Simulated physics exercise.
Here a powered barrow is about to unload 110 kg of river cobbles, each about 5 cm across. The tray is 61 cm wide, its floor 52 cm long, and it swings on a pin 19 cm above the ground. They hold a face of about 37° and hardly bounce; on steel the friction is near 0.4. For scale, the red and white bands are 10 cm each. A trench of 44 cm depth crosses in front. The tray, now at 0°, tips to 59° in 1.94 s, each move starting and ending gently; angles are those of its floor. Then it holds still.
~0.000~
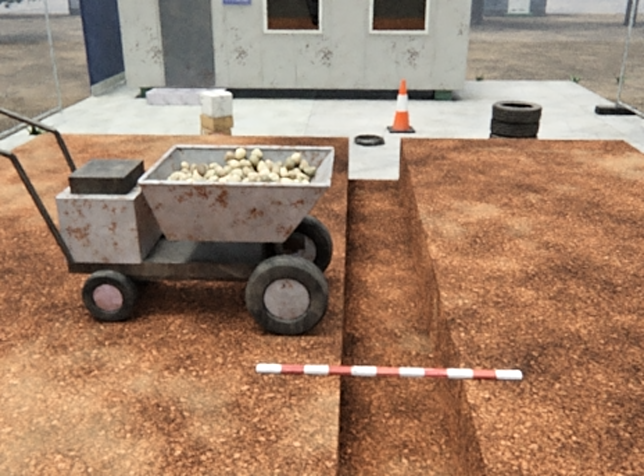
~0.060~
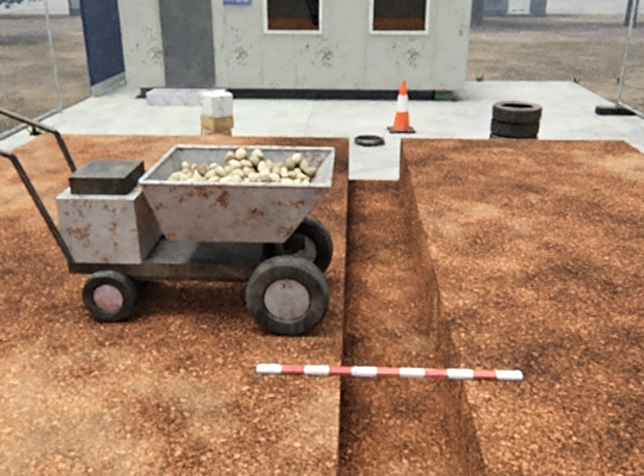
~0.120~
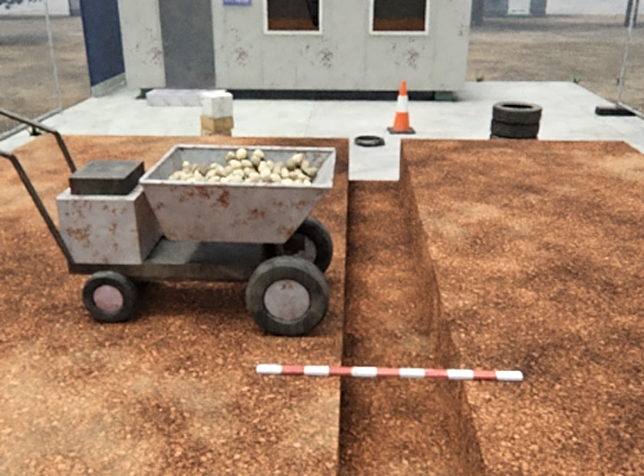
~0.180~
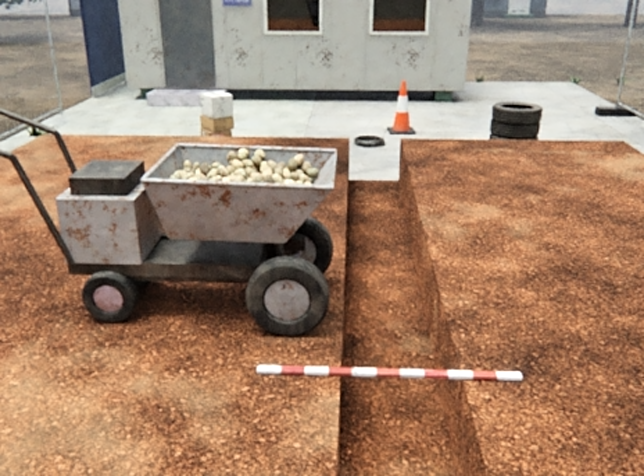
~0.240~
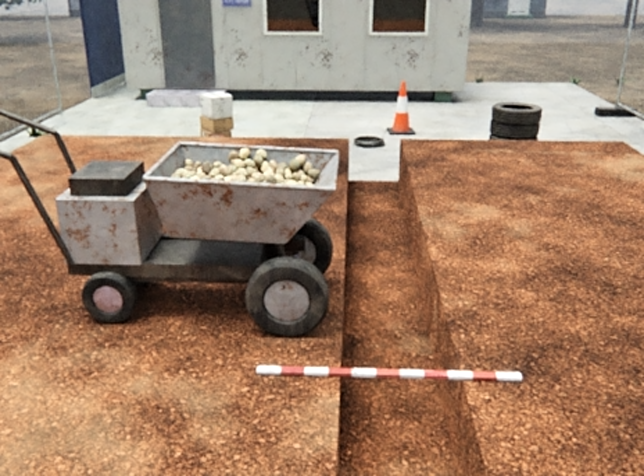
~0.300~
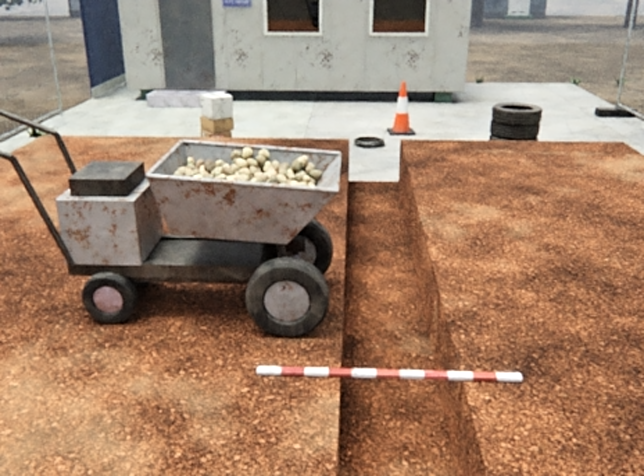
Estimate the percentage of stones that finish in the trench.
Some 51 per cent of it.
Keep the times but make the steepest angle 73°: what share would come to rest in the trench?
Then about 70 per cent.
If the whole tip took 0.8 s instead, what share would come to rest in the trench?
In that case some 35 per cent.
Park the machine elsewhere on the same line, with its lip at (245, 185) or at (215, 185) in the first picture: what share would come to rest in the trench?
About 60 and 45 per cent.
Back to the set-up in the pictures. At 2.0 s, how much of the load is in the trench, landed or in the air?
Some 15 per cent.
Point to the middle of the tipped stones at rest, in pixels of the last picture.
Near (422, 376).
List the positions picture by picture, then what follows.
The first frame shows lip at (329, 186), floor tilted 0°, highest stones at (243, 163).
The second frame shows lip at (329, 186), floor tilted 0°, highest stones at (243, 163); the stones move at 0.0 m/s on average.
The third frame shows lip at (330, 187), floor tilted 1°, highest stones at (244, 163); the stones move at 0.1 m/s on average.
The fourth frame shows lip at (332, 188), floor tilted 1°, highest stones at (238, 163); the stones move at 0.1 m/s on average.
The fifth frame shows lip at (334, 189), floor tilted 2°, highest stones at (239, 163); the stones move at 0.2 m/s on average.
In the sixth frame, the tray is at 4°, its lip at (337, 191); the top of the load is at (237, 161); the stones move at 0.2 m/s on average.
After 1.5 s the floor is at 50°; 100 % in the tray; the foremost stones are at (398, 236).
After 2.0 s the floor is at 59°; 82 % in the tray, 14 % in the trench, 4 % past the trench; the foremost stones are at (481, 308).
After 2.4 s the floor is at 59°; 63 % in the tray, 24 % in the trench, 13 % past the trench; the foremost stones are at (524, 305).
After 4.3 s the floor is at 59°; 35 % in the tray, 51 % in the trench, 14 % past the trench; the foremost stones are at (544, 305).
